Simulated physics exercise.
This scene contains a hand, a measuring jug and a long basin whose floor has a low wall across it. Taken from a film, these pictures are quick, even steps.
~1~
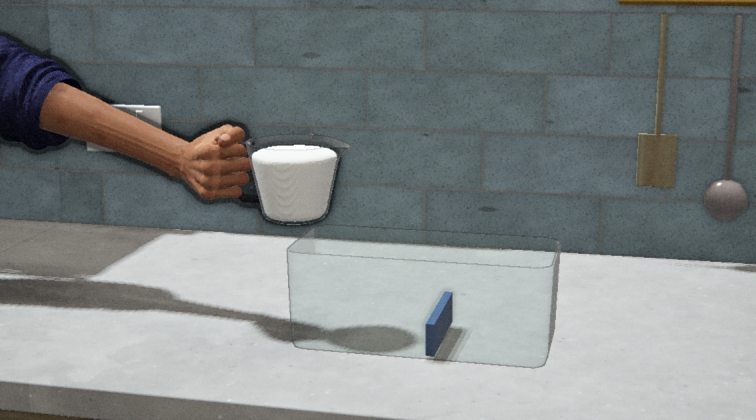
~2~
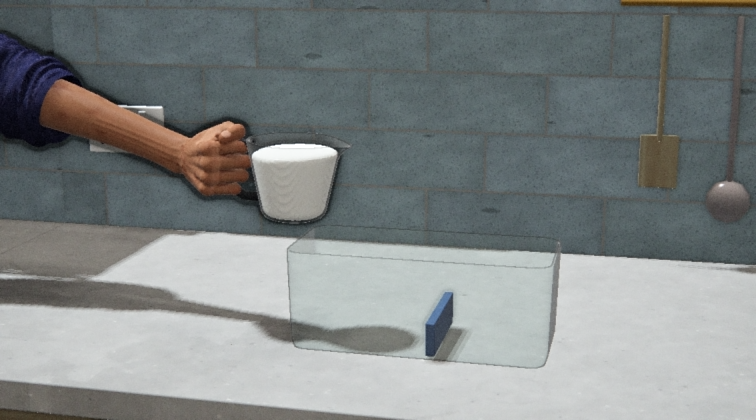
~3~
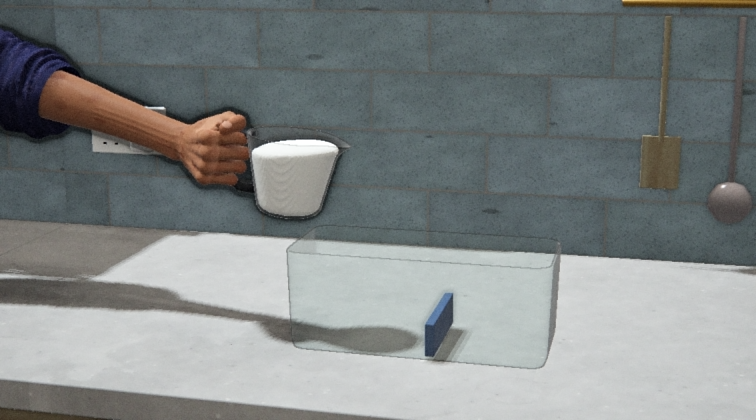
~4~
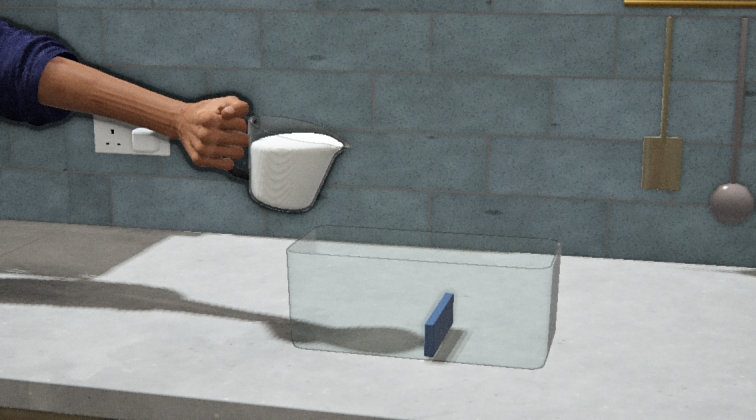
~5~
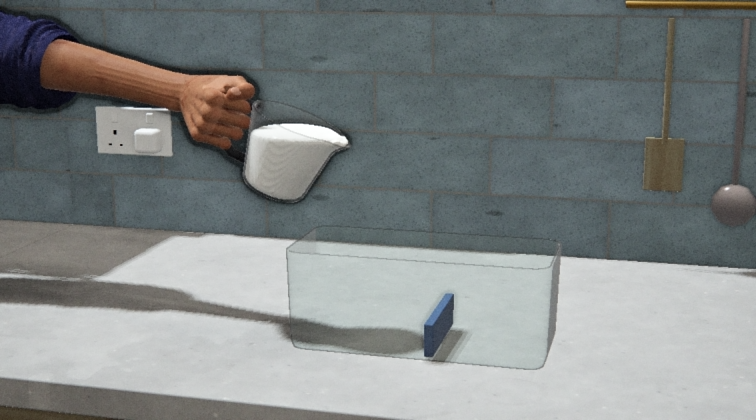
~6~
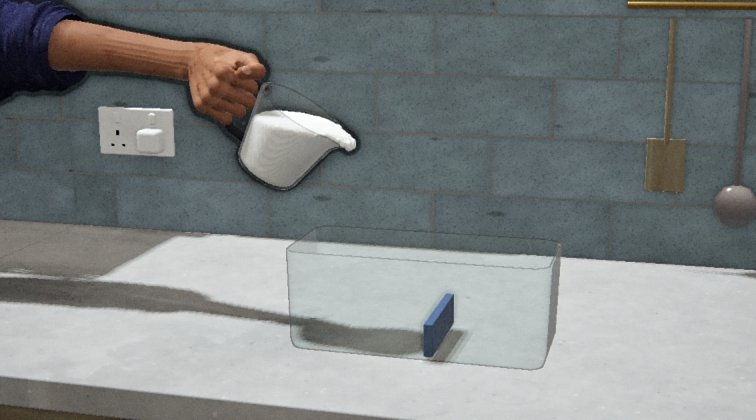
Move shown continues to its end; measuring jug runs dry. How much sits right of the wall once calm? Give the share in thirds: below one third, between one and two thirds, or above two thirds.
I expect the share right of the wall to be at least a third but at most two thirds.
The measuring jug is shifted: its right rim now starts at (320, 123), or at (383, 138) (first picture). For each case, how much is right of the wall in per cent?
Start one gives some 5 %, start two some 75 %.
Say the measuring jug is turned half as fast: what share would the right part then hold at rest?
About 20 per cent.
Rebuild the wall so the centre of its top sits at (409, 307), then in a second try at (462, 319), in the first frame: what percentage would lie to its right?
First try close to 80 percent, second try close to 20 percent.
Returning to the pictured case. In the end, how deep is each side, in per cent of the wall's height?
On the left it sits near 30, while on the right it sits near 40.
A moment on, the tilt is 97° and 46 per cent is still to pour, 10 is left of the wall and 0 right of it.
Next, the tilt is 107° and 2 per cent is still to pour, 35 is left of the wall and 42 right of it.
Then the tilt is 107° and 0 per cent is still to pour, 43 is left of the wall and 50 right of it.
Later the tilt is 107° and 0 per cent is still to pour, 48 is left of the wall and 49 right of it.
In the end 48 per cent lies left of the wall, 49 right of it and 3 outside.
